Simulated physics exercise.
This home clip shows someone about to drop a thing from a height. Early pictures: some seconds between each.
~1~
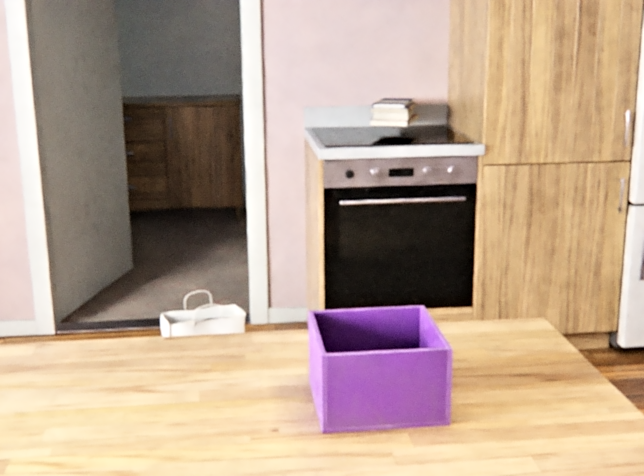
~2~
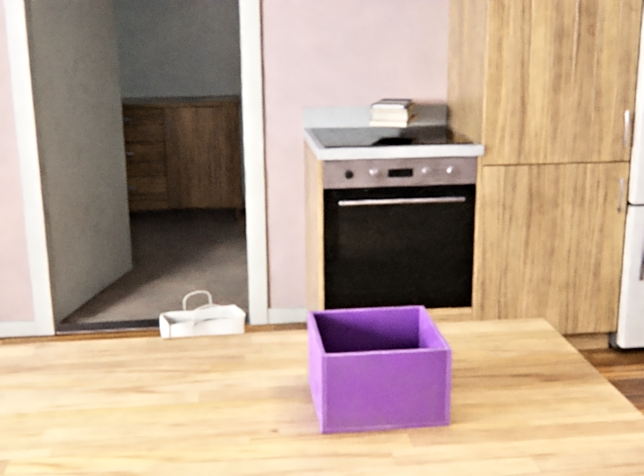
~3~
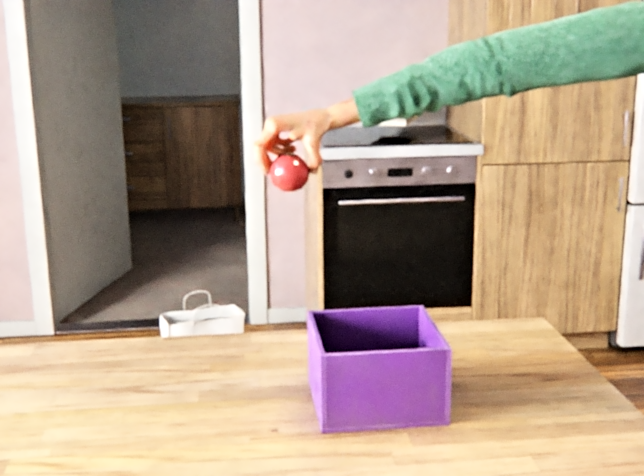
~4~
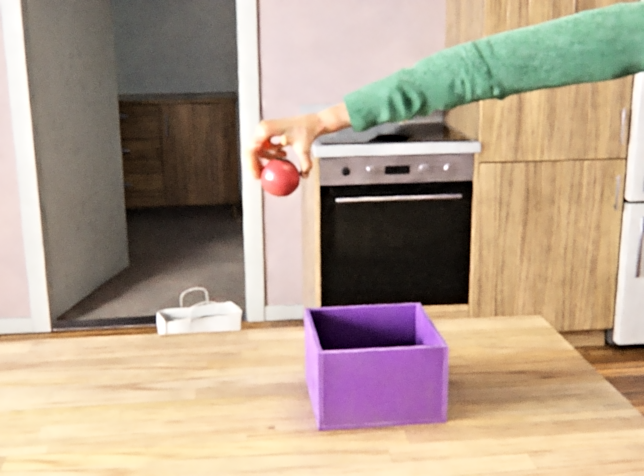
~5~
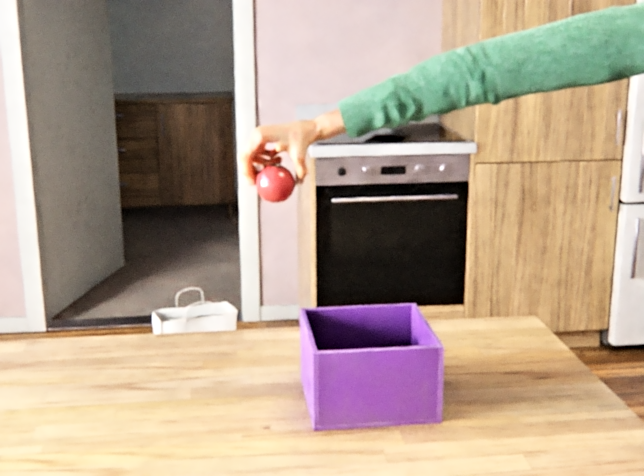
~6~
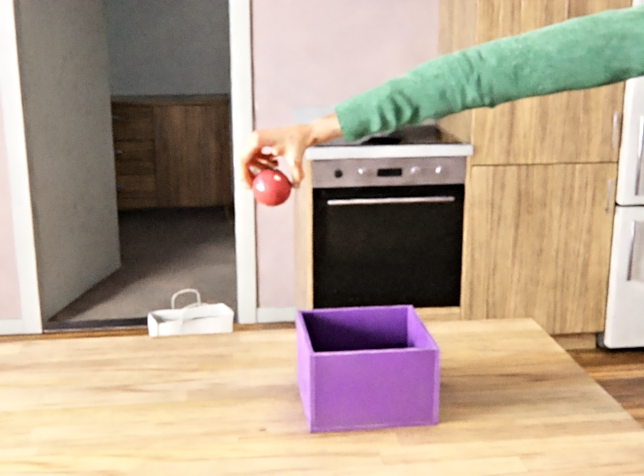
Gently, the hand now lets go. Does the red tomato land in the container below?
Well, the red tomato lands off target.
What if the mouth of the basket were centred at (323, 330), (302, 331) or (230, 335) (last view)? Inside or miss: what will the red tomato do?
Taking them in order, it is captured, then is captured, then is captured.
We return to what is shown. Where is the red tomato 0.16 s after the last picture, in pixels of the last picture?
I'd put its middle at about (272, 229).
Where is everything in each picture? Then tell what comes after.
In the first frame, basket (376, 365).
In the second frame, basket (376, 366).
In the third frame, still on the way; red tomato (290, 173); basket (375, 365).
In the fourth frame, still on the way; red tomato (280, 177); basket (372, 363).
In the fifth frame, still on the way; red tomato (275, 183); basket (368, 363).
In the sixth frame, in place, still held; red tomato (272, 188); basket (364, 365).
Then, 0.16 s later than the last frame, red tomato shifted about its own width near (272, 229).
Then, 0.22 s later than the last frame, red tomato dropping near (273, 280).
Then, 0.30 s later than the last frame, red tomato dropping near (275, 374).
When it is over, the red tomato misses, near (275, 389).
